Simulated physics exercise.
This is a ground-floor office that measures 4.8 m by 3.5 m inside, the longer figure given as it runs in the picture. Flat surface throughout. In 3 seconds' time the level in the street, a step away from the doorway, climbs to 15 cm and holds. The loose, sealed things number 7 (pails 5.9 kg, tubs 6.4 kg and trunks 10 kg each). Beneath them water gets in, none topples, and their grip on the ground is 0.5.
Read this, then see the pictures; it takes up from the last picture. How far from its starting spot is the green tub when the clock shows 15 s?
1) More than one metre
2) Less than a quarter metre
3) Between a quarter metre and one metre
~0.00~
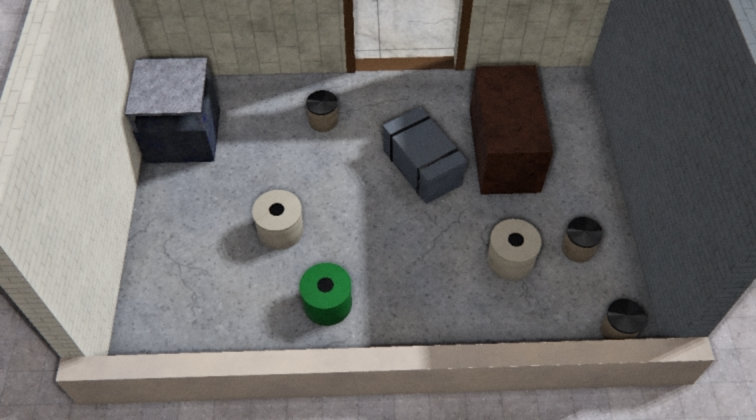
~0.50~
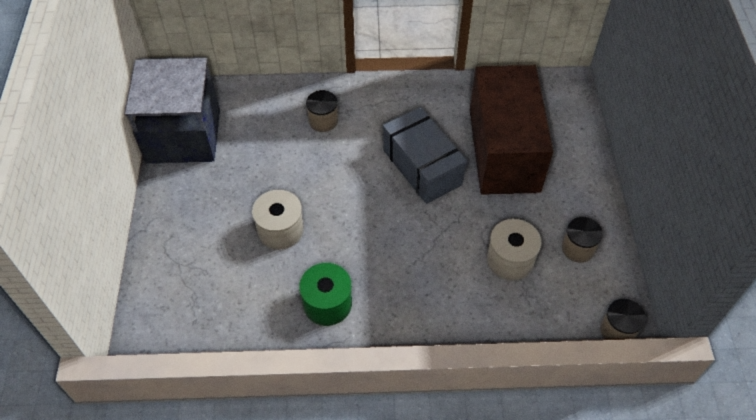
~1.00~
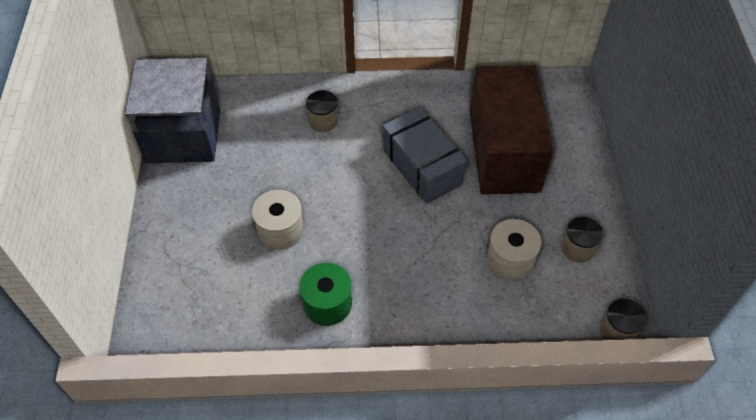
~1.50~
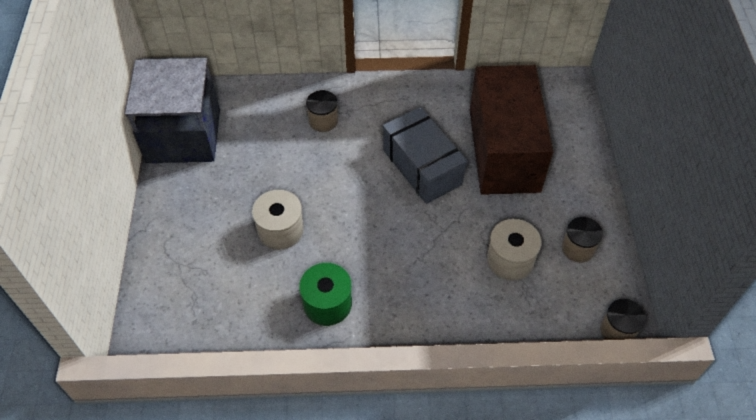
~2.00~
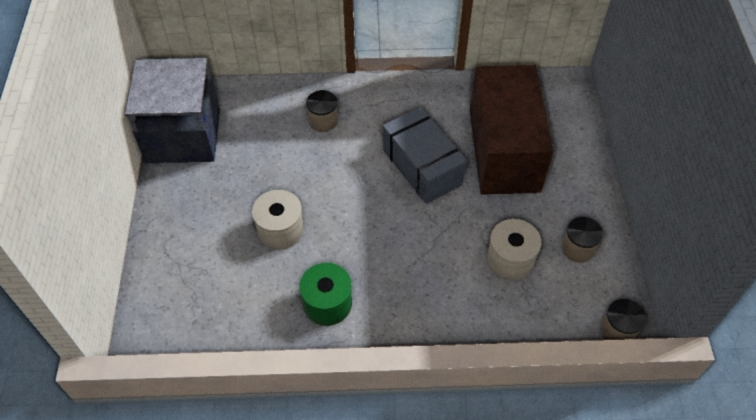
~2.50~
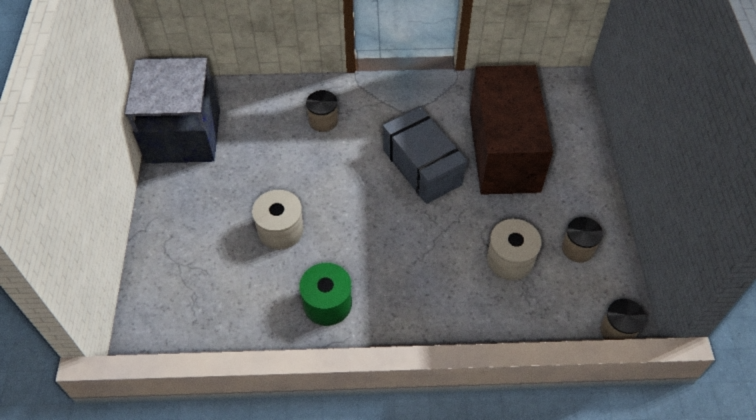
The answer is 1.
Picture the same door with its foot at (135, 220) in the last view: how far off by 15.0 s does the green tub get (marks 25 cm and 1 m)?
The green tub would go a long distance.
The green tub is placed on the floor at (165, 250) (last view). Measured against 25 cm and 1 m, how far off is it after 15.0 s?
Here it heads a good way off.
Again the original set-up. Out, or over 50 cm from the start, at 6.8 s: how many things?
By that time the total stands at 1.
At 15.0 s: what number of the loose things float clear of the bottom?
It comes to 5 of them.
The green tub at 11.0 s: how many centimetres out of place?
Displacement near 200 cm.
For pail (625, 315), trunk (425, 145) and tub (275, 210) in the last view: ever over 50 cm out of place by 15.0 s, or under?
The first is bigger, the second bigger and the third bigger.
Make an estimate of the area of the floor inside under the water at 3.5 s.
Some 2.0 m2 of it.
After 3.5 s the green tub is near (325, 285), 0.0 m from its start, aground; 0 afloat.
After 6.8 s the green tub is near (292, 329), 0.5 m from its start, afloat; 2 afloat.
After 11.0 s the green tub is near (144, 200), 1.9 m from its start, afloat; 5 afloat.
After 15.0 s the green tub is near (276, 172), 1.3 m from its start, afloat; 5 afloat.
